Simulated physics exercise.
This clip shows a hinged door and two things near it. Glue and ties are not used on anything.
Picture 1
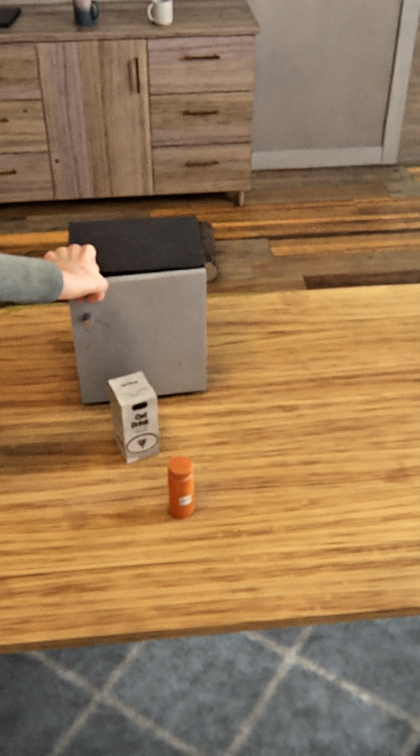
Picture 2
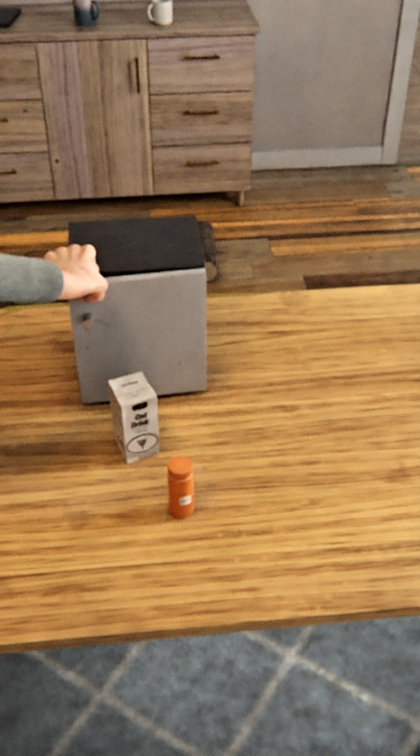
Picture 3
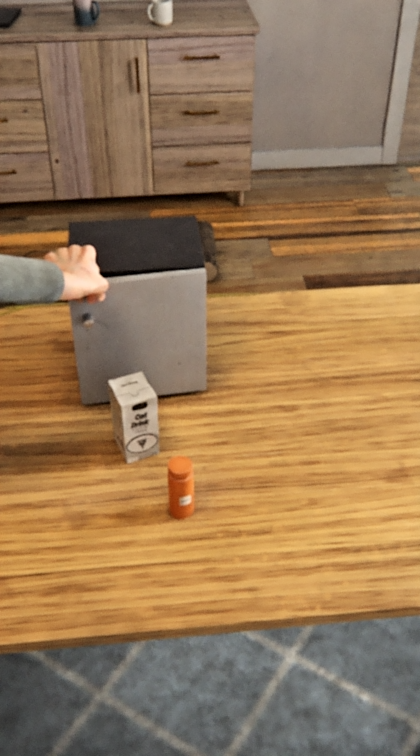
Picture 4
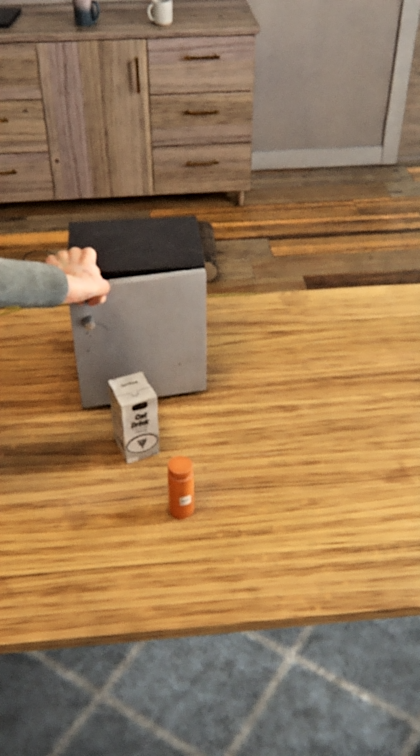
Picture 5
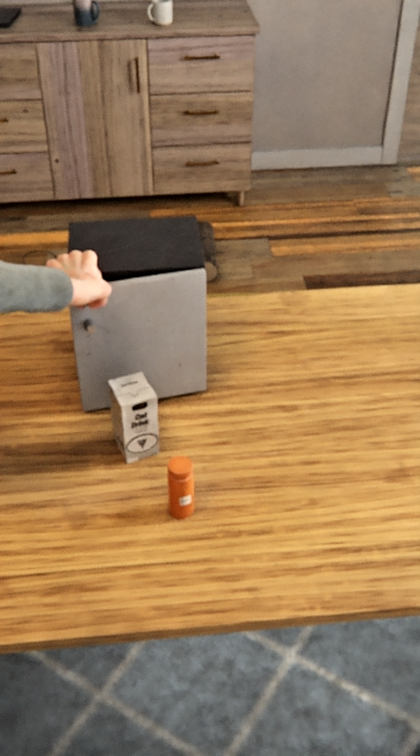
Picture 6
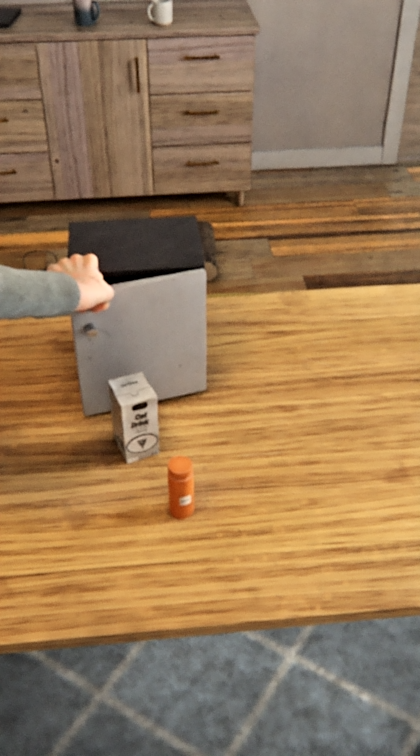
On a wooden table in a room with drawers behind, a hand rests at the top left edge of a gray box's nearly closed door, with a white carton and an orange shaker in front. The hand slowly pulls the door slightly further open, while the carton and shaker stay still.
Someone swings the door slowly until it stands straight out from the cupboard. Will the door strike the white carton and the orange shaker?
As I see it, the white carton moves, the orange shaker does not move.
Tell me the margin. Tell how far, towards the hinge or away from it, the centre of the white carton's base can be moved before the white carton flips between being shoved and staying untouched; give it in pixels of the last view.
Roughly 48 pixels, to the left.
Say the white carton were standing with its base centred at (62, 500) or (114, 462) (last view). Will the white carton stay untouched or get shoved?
Well, the white carton goes undisturbed the first time and gets pushed the second.
Then, 1.18 s after the last picture, door 51° open; white carton moved about its own width near (163, 435); orange shaker at rest near (181, 488).
At rest, the white carton gets knocked, near (242, 445); the orange shaker escapes contact, near (181, 488).
